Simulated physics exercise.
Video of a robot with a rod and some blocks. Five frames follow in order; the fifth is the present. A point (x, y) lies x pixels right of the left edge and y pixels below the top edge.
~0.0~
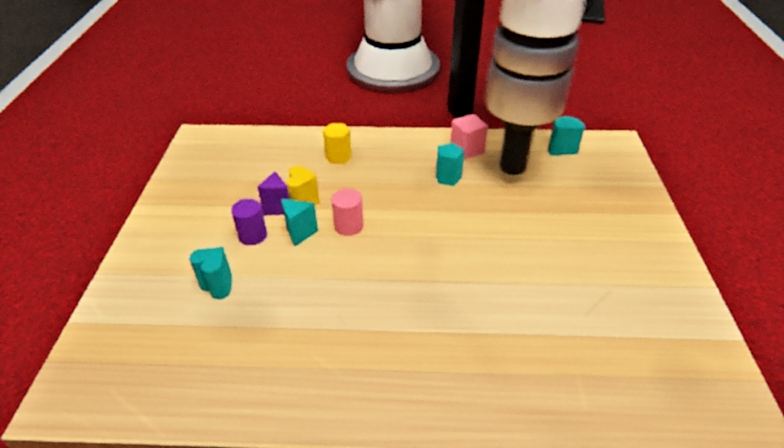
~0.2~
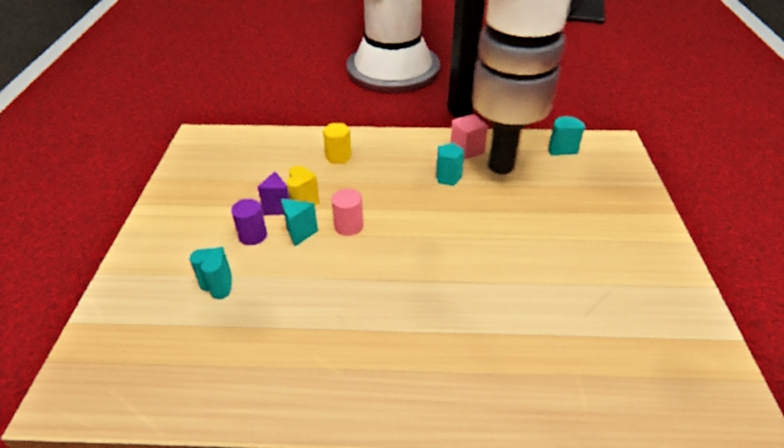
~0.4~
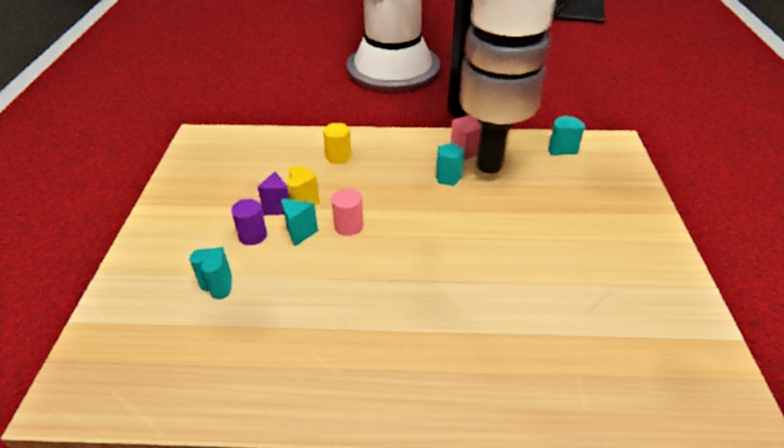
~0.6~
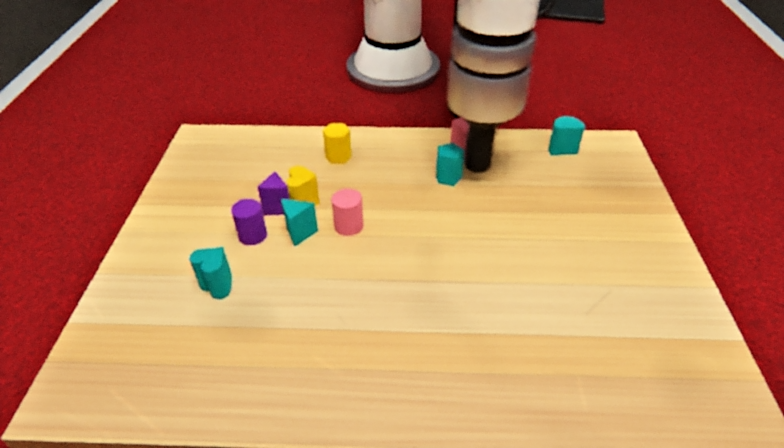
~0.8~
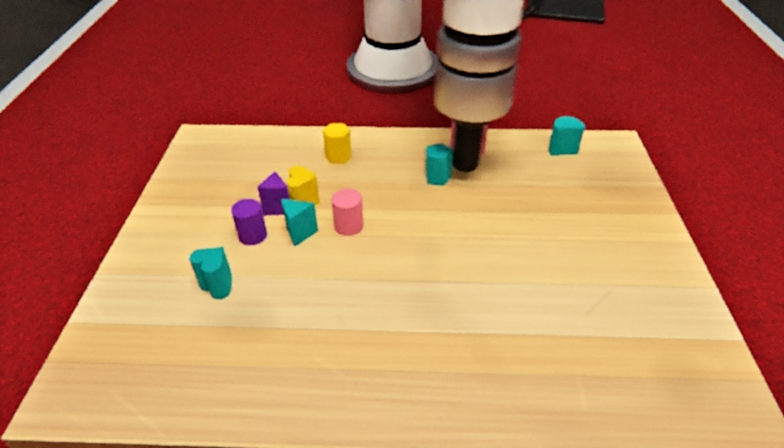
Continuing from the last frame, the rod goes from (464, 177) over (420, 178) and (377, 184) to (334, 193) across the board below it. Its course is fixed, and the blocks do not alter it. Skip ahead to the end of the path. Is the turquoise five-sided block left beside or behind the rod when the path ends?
Answer: No.
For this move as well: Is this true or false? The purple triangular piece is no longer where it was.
True
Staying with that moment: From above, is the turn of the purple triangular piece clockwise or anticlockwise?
Viewed from above: Clockwise.
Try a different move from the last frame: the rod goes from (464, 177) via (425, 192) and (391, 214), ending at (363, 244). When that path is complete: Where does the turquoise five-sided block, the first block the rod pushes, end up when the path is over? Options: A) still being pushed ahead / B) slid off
B - slid off.
The first path, step by step. One third of the way, rod (420, 166); turquoise five-sided block (396, 154), turned 40° anticlockwise.
Two thirds of the way, rod (376, 173); turquoise five-sided block (351, 163), turned 55° anticlockwise.
At the end, rod (332, 181); purple triangular piece (261, 185), turned 45° clockwise; yellow heart block (283, 184), turned 15° clockwise; turquoise five-sided block (308, 176), turned 80° anticlockwise; pink four-sided block not moved.
